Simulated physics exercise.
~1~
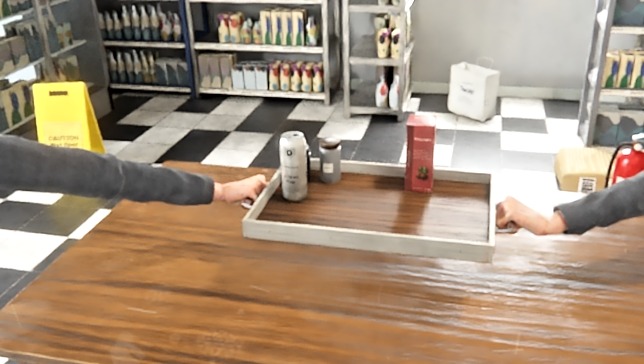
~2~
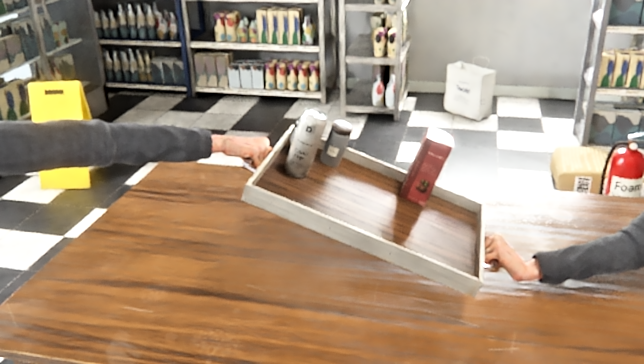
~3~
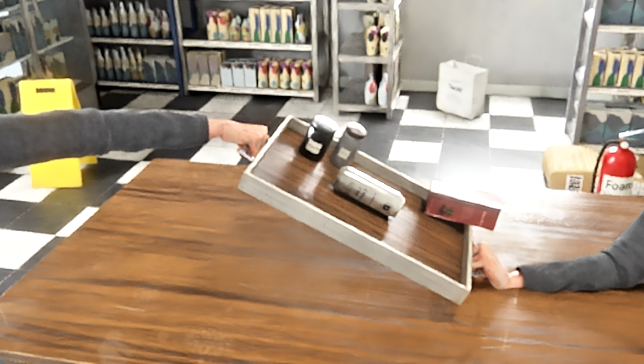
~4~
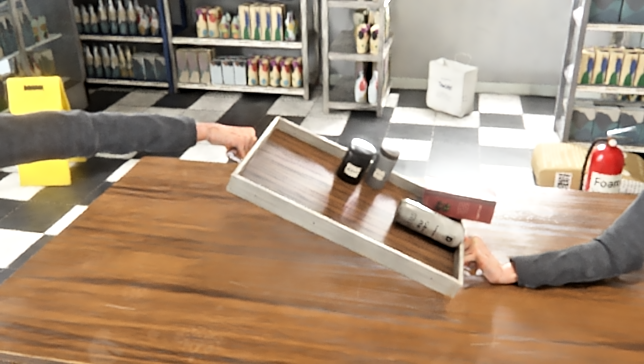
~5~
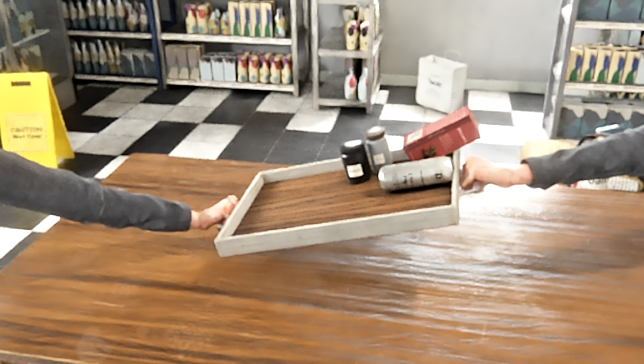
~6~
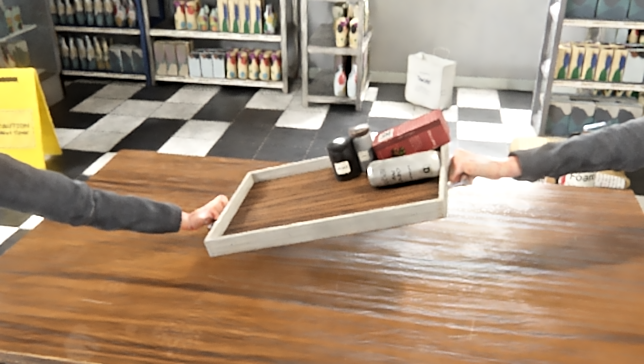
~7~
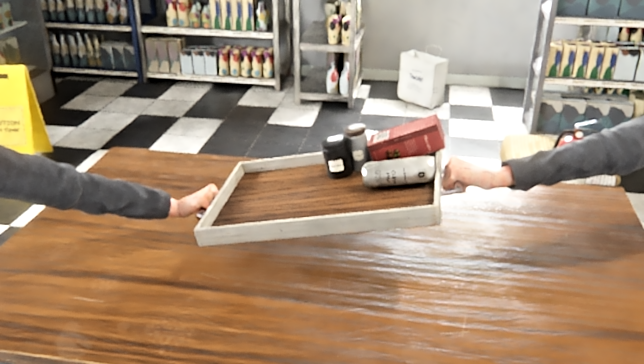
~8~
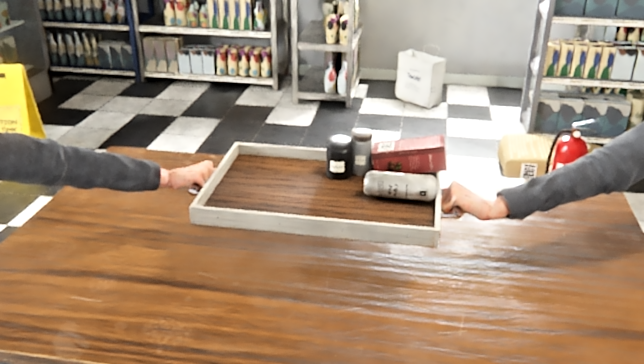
A tray held by two hands above a wooden table dipped steeply to the right, toppling a white can and red carton as two small jars slid right, then tipped left and levelled, with everything still aboard and both jars upright.
